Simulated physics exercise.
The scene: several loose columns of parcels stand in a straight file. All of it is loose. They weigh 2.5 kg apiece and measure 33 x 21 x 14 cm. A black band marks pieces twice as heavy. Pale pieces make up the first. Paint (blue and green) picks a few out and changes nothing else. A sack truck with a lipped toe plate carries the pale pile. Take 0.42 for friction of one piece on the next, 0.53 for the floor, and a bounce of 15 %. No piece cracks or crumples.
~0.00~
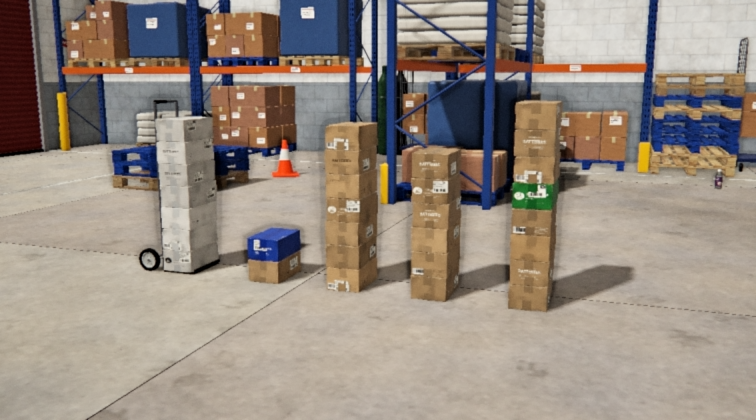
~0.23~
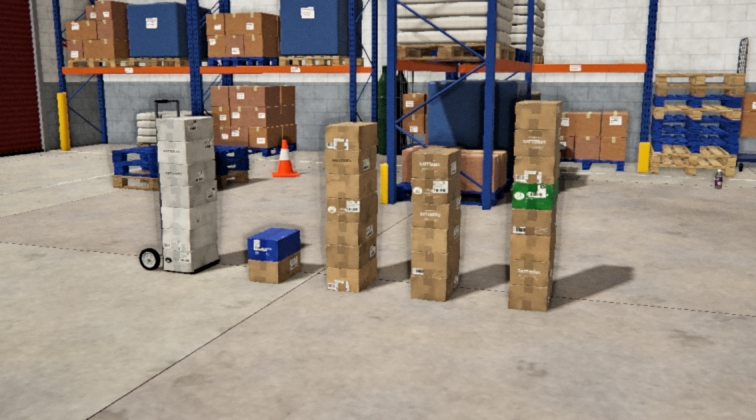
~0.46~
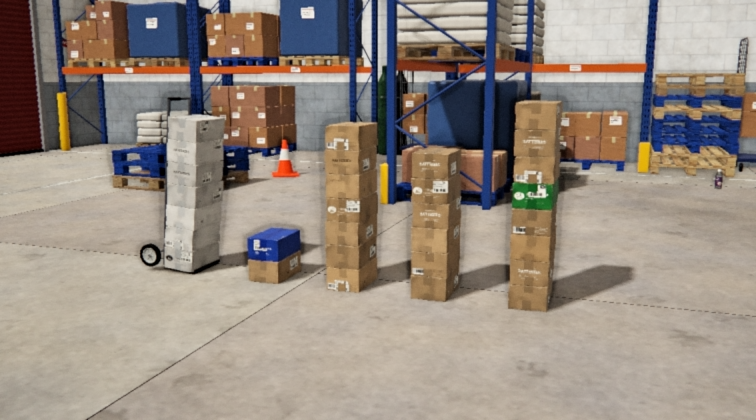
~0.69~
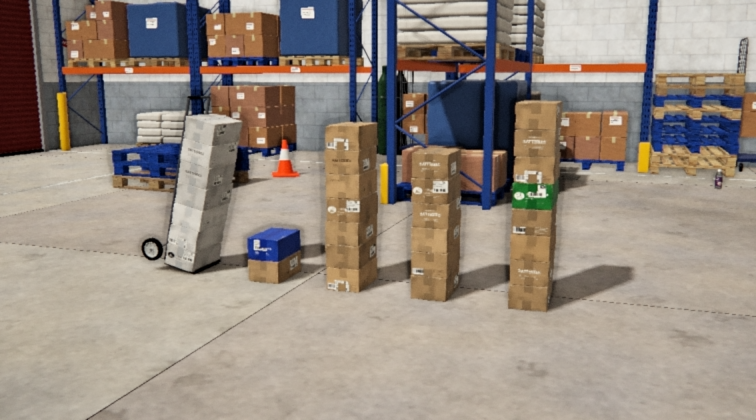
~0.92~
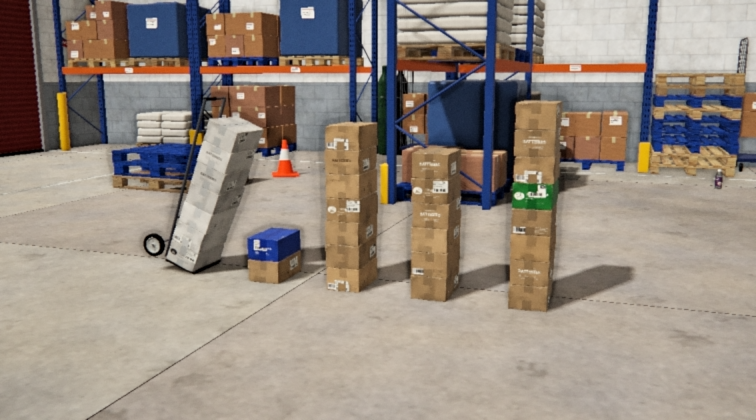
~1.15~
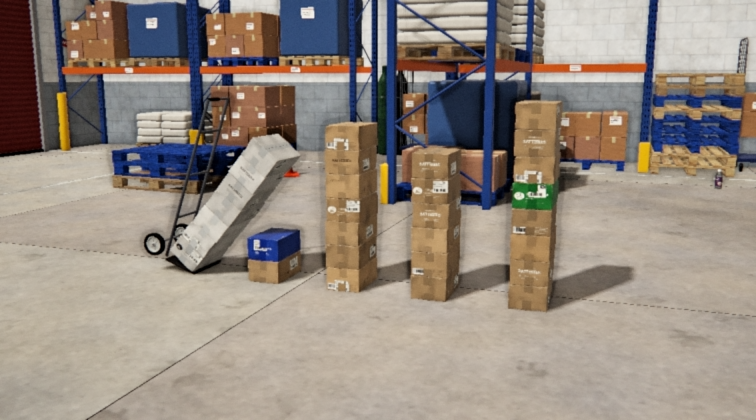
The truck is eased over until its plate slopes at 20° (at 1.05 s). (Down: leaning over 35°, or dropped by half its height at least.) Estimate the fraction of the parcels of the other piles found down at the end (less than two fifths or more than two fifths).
Less than two fifths of them.
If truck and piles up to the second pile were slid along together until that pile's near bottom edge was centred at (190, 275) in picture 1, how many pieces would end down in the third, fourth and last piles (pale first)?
In that case third 0, fourth 0, last 0.
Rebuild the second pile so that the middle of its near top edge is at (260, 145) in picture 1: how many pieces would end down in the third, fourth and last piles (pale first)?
Then third 7, fourth 6, last 8.
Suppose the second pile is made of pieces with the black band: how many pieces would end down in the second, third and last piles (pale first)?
Then second 0, third 0, last 0.
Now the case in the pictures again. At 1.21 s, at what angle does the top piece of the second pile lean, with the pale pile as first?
Roughly 0° from upright.
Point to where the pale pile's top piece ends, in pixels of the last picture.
Near (327, 222).
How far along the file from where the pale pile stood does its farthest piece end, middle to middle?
Some 100 cm.
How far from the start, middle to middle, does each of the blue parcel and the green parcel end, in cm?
Moved: Blue 5, green 0.
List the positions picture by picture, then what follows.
In the first picture (pixels give the middle of a visible side), truck frame 0° forward; blue parcel (263, 250); green parcel (532, 197); none of the others has stirred.
The second picture shows truck frame 0° forward; green parcel (532, 197).
The third picture shows truck frame (168, 134) 5° forward, top of the pale pile leaning 6°; green parcel (532, 197); none of the others has stirred.
The fourth picture shows truck frame (184, 132) 13° forward, top of the pale pile leaning 13°; green parcel (532, 197); none of the others has stirred.
The fifth picture shows truck frame (197, 132) 19° forward, top of the pale pile leaning 22°; green parcel (532, 197); none of the others has stirred.
The sixth picture shows truck frame (199, 133) 20° forward, top of the pale pile leaning 40°; green parcel (532, 197); blue parcel (263, 250); none of the others has stirred.
After 1.21 s, 7 of the pale pile down; none of the 23 other parcels down.
After 1.38 s, 7 of the pale pile down; none of the 23 other parcels down, 3 disturbed; blue parcel 11 mm from its place.
After 1.58 s, 7 of the pale pile down; none of the 23 other parcels down, 6 disturbed; blue parcel 35 mm from its place.
In the end (2.1 s), 7 of the pale pile down; none of the 23 other parcels down, 6 disturbed; blue parcel 35 mm from its place; green parcel unmoved. That is 0 per cent. From the last view, middles, blue parcel near (280, 245), green parcel near (536, 192).
